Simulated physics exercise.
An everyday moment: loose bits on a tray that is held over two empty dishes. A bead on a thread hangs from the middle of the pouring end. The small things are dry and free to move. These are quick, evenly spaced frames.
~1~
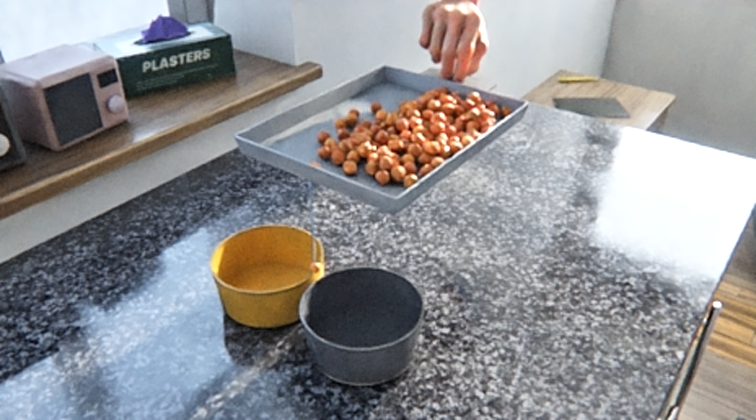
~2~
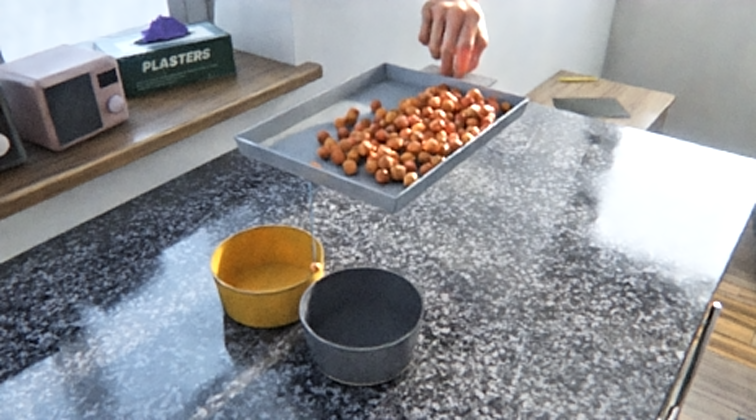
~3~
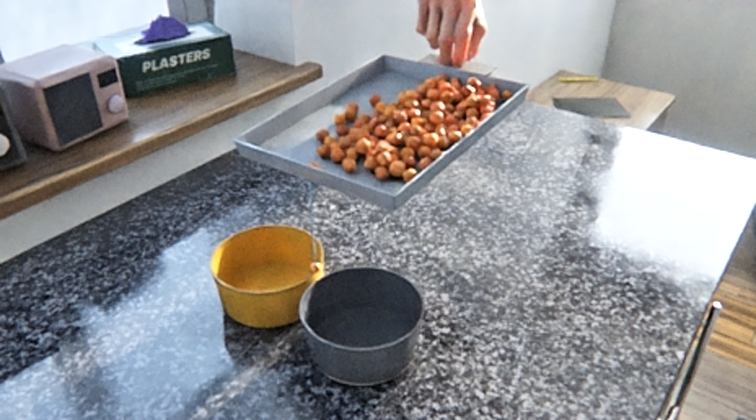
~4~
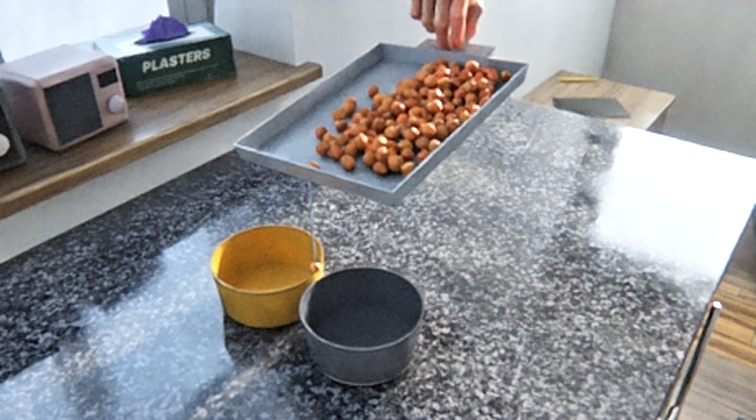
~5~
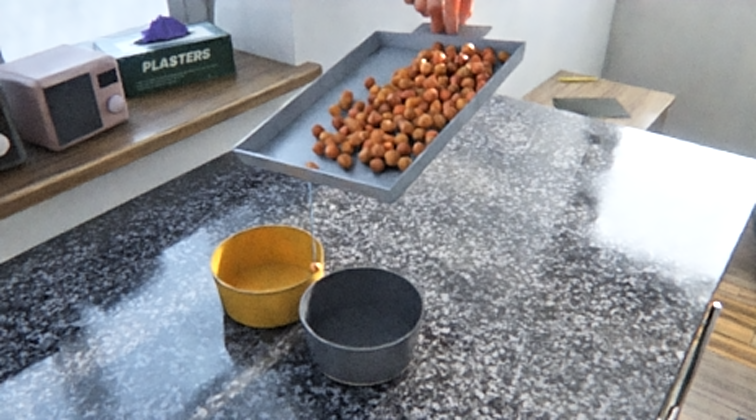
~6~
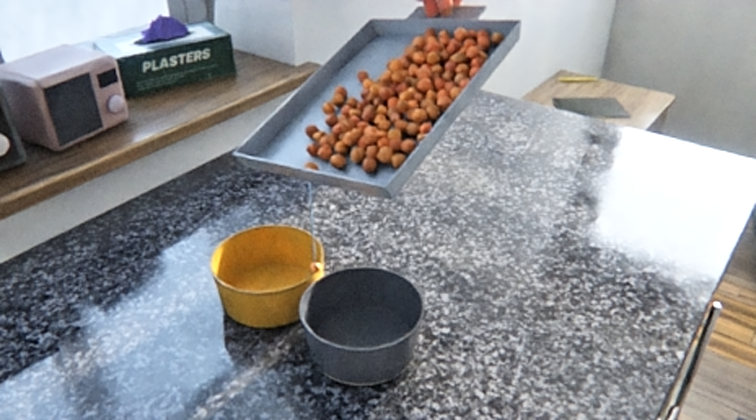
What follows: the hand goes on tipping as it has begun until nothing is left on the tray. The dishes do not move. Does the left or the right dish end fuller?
Fuller: The left-hand dish.
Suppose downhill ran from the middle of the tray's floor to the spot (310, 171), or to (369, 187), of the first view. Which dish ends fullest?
In turn: Left; the right-hand dish.
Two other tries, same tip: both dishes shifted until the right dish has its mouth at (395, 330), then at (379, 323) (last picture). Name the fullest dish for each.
One: The left one. Two: The left-hand dish.
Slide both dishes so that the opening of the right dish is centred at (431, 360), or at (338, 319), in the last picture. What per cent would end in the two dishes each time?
In turn 10 and 80 in a hundred.
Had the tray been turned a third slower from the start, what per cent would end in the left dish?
About 70 per cent.
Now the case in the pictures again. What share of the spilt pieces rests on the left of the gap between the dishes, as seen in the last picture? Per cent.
Some 100 per cent.
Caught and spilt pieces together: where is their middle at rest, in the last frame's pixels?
At about (262, 283).
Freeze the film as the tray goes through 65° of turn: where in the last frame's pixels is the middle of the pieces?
Roughly at (283, 131).
Just after the last frame, tray tipped steeply; the larger part on the tray; just a few in the left dish; just a few outside both; about a tenth in the air.
A moment on, tray tipped past a quarter turn; roughly a third on the tray; roughly a third in the left dish; about a tenth outside both; about a tenth in the air.
Further on, tray tipped past a quarter turn; the larger part in the left dish; roughly a quarter outside both.
When it is over, tray tipped past a quarter turn; not one in the right dish; the larger part in the left dish; roughly a quarter outside both.
